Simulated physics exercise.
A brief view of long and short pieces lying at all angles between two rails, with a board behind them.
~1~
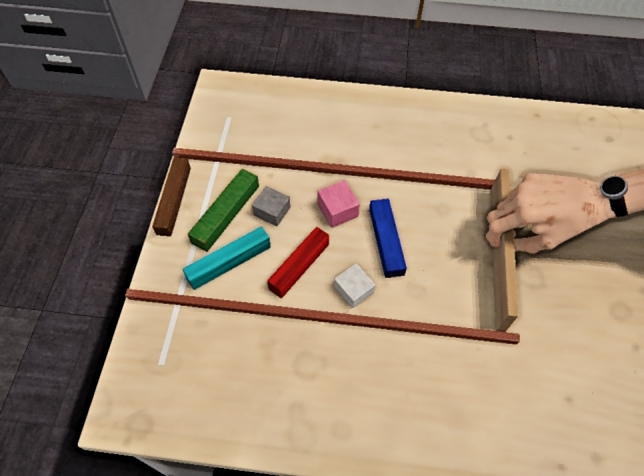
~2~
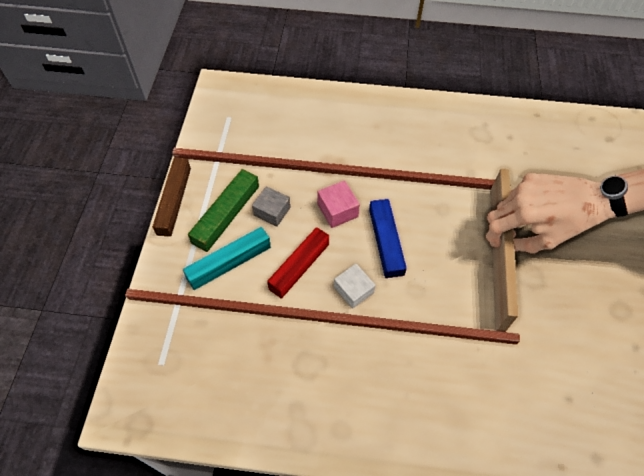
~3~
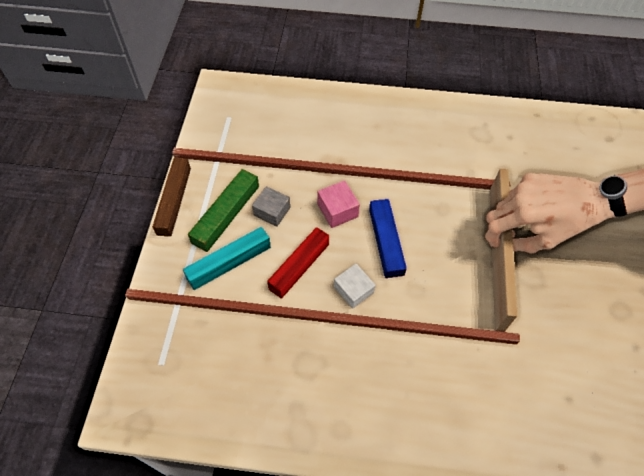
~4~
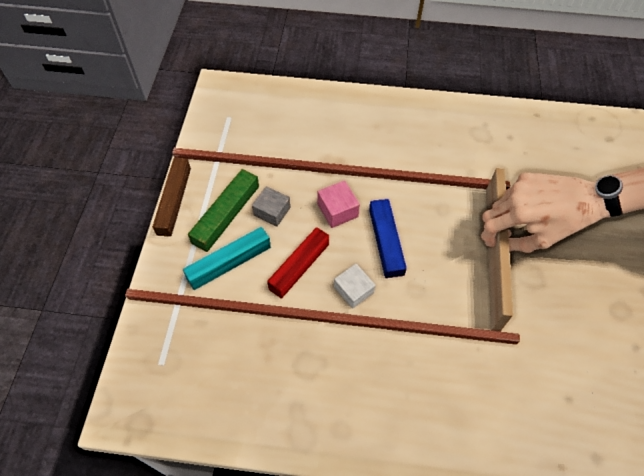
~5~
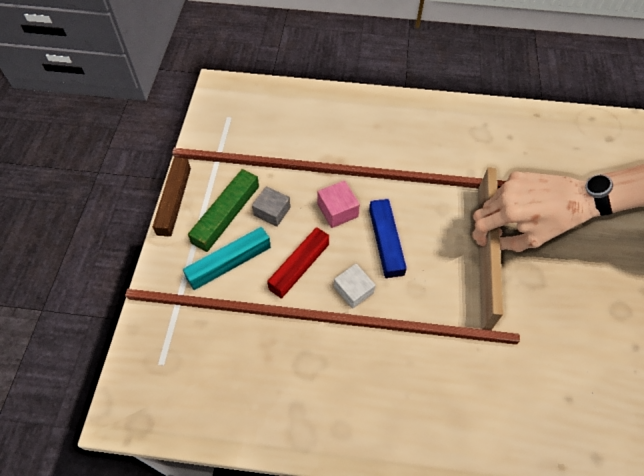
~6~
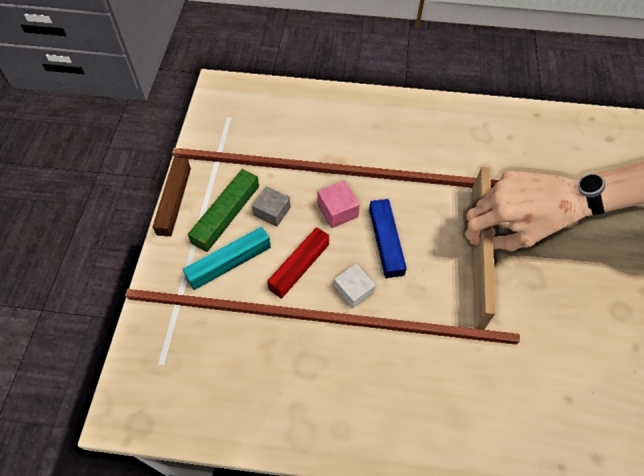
On a pale wooden table, a hand sliding a board slightly left between two rails, the scattered coloured blocks staying still.
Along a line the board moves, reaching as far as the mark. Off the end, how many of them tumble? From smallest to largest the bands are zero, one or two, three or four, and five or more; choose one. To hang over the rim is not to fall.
The right band is three or four.
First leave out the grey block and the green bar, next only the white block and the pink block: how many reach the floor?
In the first try 1, in the other 2.
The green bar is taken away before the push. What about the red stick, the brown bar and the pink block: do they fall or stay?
I'd say the red stick stays where it is, the brown bar ends up down, and the pink block stays where it is.
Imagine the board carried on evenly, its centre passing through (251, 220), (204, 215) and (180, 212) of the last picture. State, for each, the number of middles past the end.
Per position: 1 / 3 / 6.
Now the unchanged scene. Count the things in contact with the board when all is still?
It's 2 of them.
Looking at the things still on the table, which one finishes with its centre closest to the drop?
The turquoise stick.
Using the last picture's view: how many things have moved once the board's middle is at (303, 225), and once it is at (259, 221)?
By then 7, and later 8.
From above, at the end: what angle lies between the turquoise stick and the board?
Angle: Roughly 10 degrees.
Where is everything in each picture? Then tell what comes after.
The first picture shows brown bar (172, 196); green bar (225, 209); turquoise stick (228, 258); board (503, 247); tape (200, 225).
The second picture shows green bar (225, 209); red stick (299, 262).
The third picture shows turquoise stick (228, 258); board (502, 247).
The fourth picture shows brown bar (173, 196); white block (354, 286).
The fifth picture shows green bar (225, 209); blue stick (387, 238).
The sixth picture shows brown bar (173, 196); green bar (225, 209); turquoise stick (228, 258); board (483, 245); tape (200, 225).
A little later, none off yet; brown bar at rest near (173, 196); green bar at rest near (225, 209); turquoise stick at rest near (228, 258).
When it is over, the number that fall off is three or four; down, grey block, green bar and brown bar.
